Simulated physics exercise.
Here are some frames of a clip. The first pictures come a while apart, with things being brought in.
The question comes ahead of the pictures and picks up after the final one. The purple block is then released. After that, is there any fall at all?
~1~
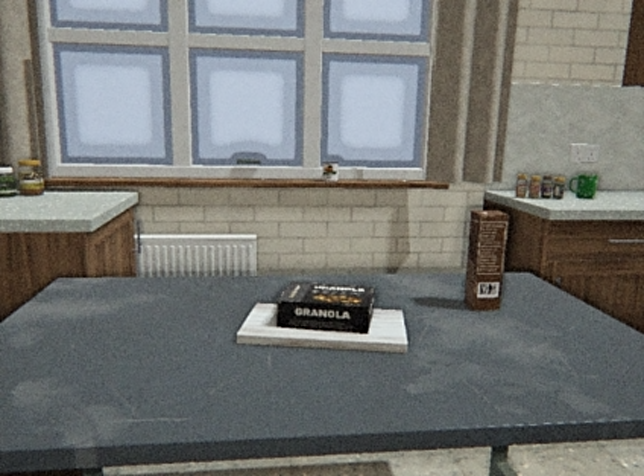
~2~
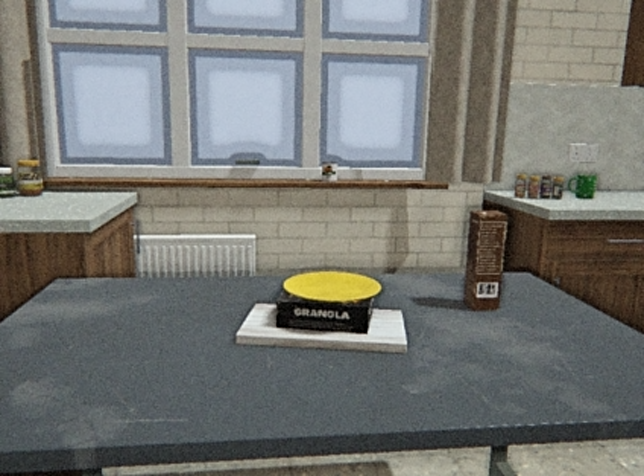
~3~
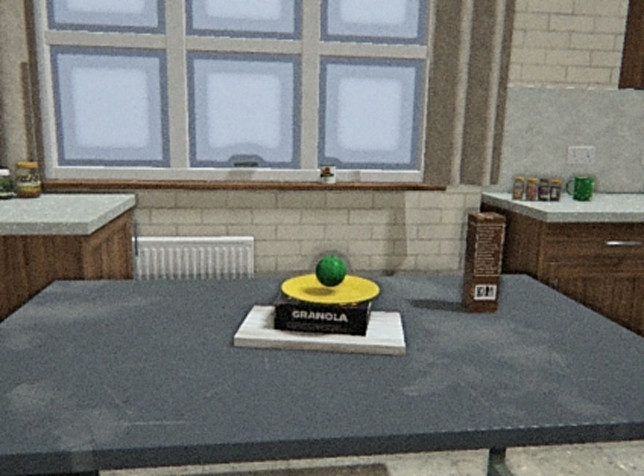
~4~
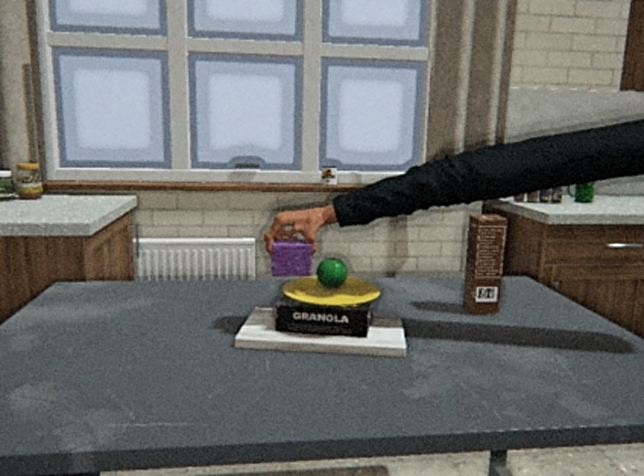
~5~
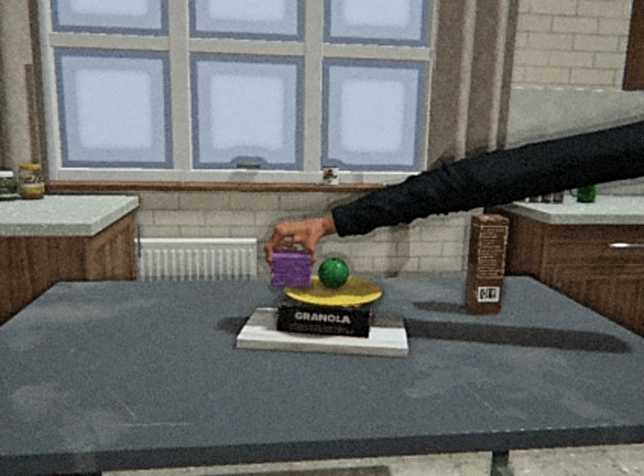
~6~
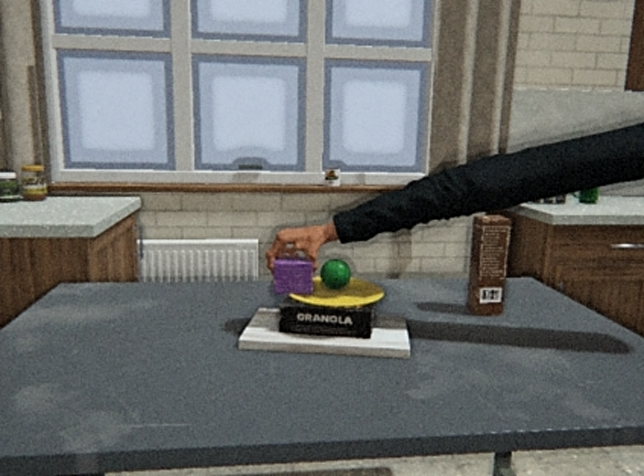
No, none.
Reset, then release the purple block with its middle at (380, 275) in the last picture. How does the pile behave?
After that, the pile stays intact.
Then, 0.20 s after the last picture, nothing has stirred.
Then, 1.00 s after the last picture, purple block resting near (292, 276).
At rest, all 6 in place. Seen from the same camera at the end, purple block near (292, 276). The pile keeps its balance.
